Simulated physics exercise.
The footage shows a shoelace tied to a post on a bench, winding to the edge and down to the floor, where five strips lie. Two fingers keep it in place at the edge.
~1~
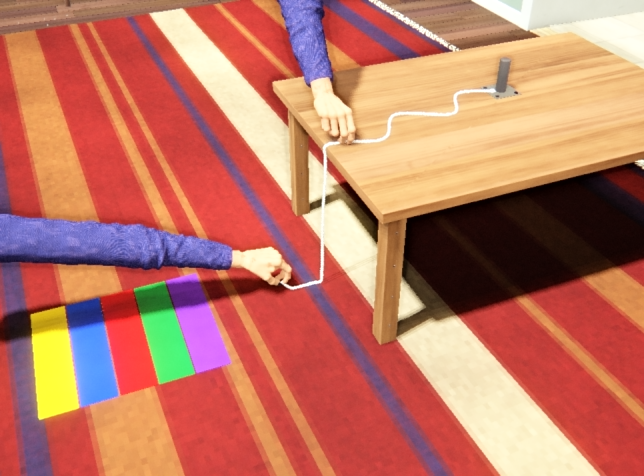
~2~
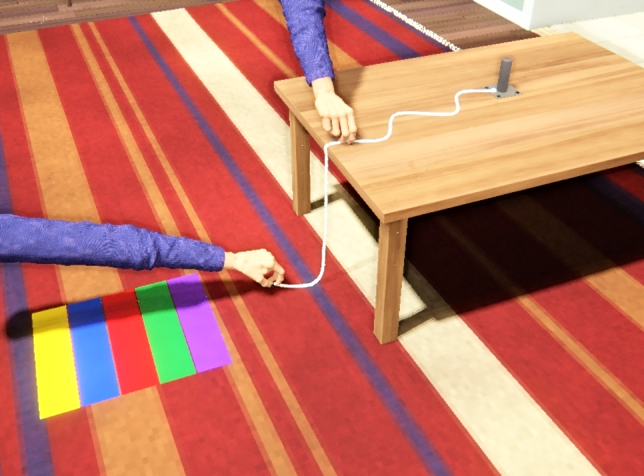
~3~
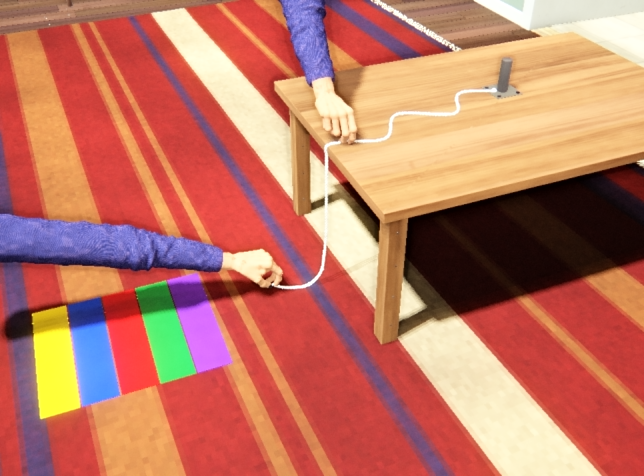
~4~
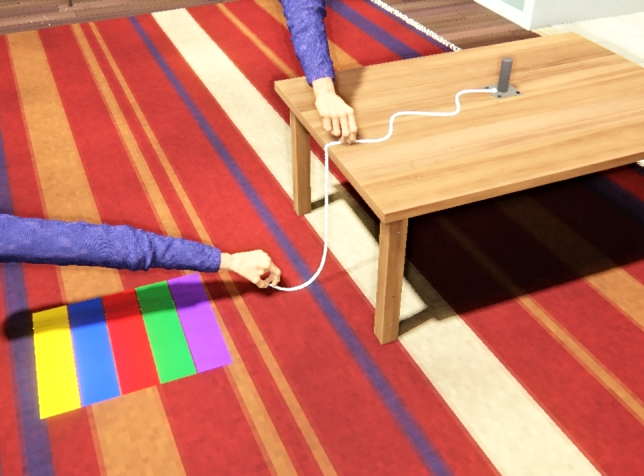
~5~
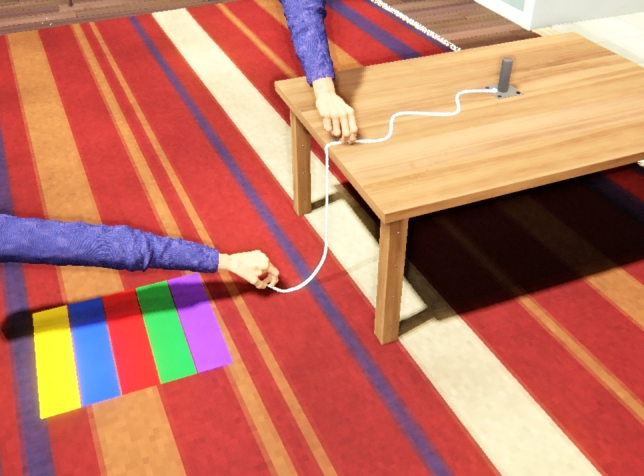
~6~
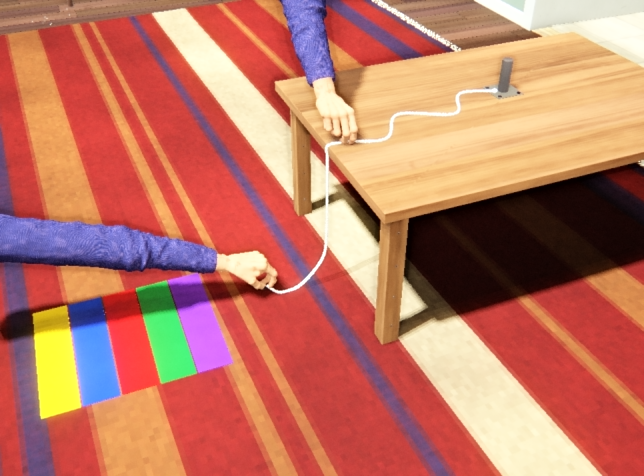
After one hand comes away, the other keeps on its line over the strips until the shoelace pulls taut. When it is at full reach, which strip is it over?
It is over the red strip.
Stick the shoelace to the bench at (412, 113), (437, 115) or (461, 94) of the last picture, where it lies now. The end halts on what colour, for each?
Green; green; red.
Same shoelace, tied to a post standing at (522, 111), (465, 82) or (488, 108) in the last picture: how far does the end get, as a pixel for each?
Going by the last picture, roughly (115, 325), (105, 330) and (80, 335).
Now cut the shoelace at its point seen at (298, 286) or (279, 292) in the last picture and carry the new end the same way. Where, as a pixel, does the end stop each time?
Try 1: (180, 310); try 2: (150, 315).
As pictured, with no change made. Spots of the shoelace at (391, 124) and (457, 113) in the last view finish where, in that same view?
At (362, 132), then (431, 111).
Early on, end near (189, 306); over purple.
Midway, end near (149, 317); over green.
At the end of the slack, end near (126, 323); over red. It gets as far as the red strip.
